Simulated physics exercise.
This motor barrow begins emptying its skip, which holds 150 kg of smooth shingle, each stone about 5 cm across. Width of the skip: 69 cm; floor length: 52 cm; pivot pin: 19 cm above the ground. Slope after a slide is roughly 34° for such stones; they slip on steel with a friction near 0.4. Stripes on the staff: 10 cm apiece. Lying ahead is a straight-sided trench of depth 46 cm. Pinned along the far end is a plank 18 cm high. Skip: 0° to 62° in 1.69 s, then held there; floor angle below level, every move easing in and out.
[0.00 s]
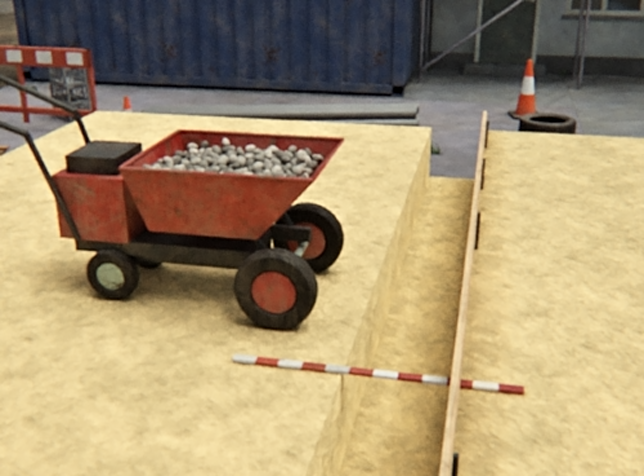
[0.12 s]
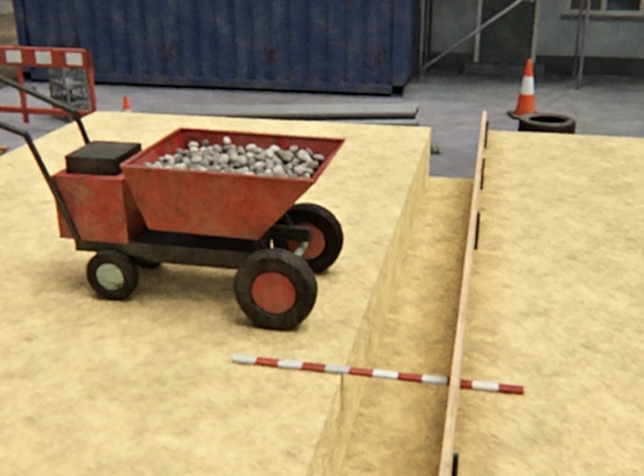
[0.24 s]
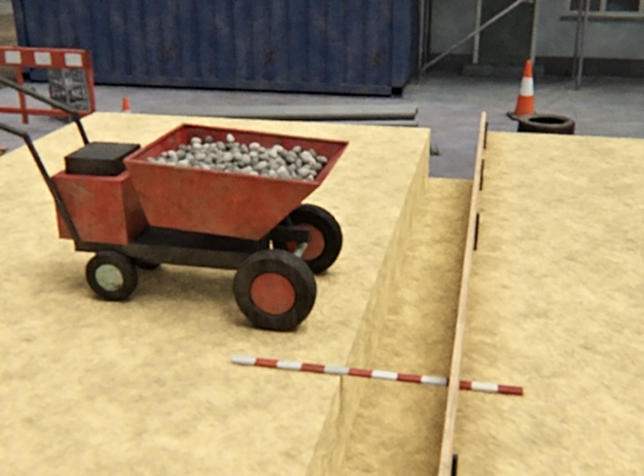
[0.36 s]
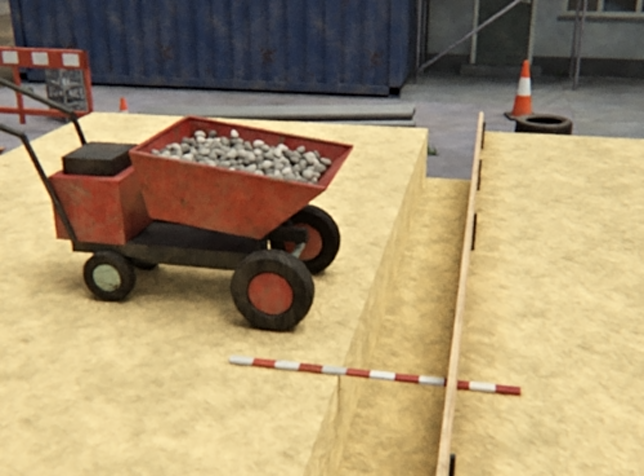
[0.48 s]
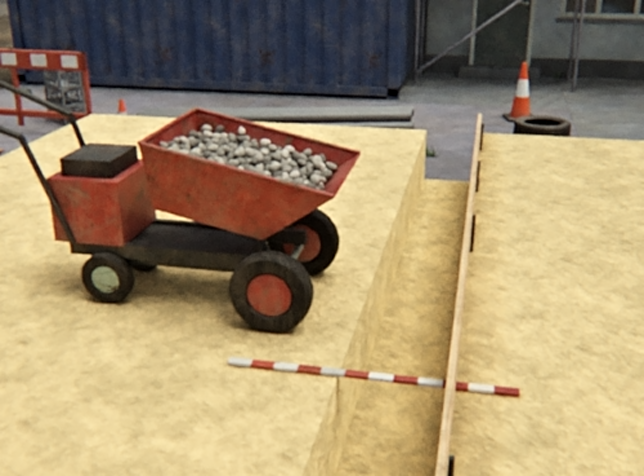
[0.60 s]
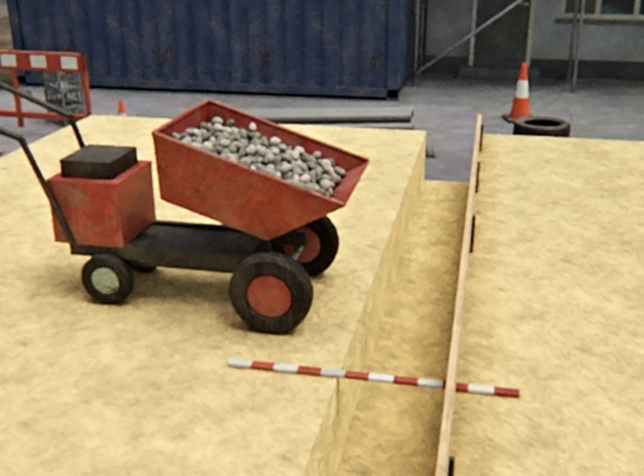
In a yard with a blue container behind, a red motor barrow loaded with grey stones stands on sandy ground, left of a trench edged by a plank. Its skip, level at first, tilts slowly forward to the right, the rear rising steadily while the stones shift slightly and the wheels stay put.
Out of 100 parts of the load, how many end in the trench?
Some 93 out of 100.
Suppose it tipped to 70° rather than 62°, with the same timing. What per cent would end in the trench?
With that change, near 95 per cent.
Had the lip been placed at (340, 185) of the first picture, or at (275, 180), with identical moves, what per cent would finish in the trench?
Roughly 50 in a hundred from the first, 100 in a hundred from the second.
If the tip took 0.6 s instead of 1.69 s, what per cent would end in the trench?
Roughly 70 per cent would.
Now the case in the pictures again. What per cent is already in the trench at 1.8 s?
Close to 40 per cent has got there by then.
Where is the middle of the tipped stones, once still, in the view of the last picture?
I'd put it close to (419, 382).
After 1.3 s the floor is at 52°; 100 % in the skip; the foremost stones are at (397, 238).
After 1.8 s the floor is at 62°; 60 % in the skip, 38 % in the trench, 3 % past the trench; the foremost stones are at (496, 303).
After 2.1 s the floor is at 62°; 30 % in the skip, 63 % in the trench, 7 % past the trench; the foremost stones are at (572, 334).
After 4.1 s the floor is at 62°; 0 % in the skip, 93 % in the trench, 7 % past the trench; the foremost stones are at (637, 345).
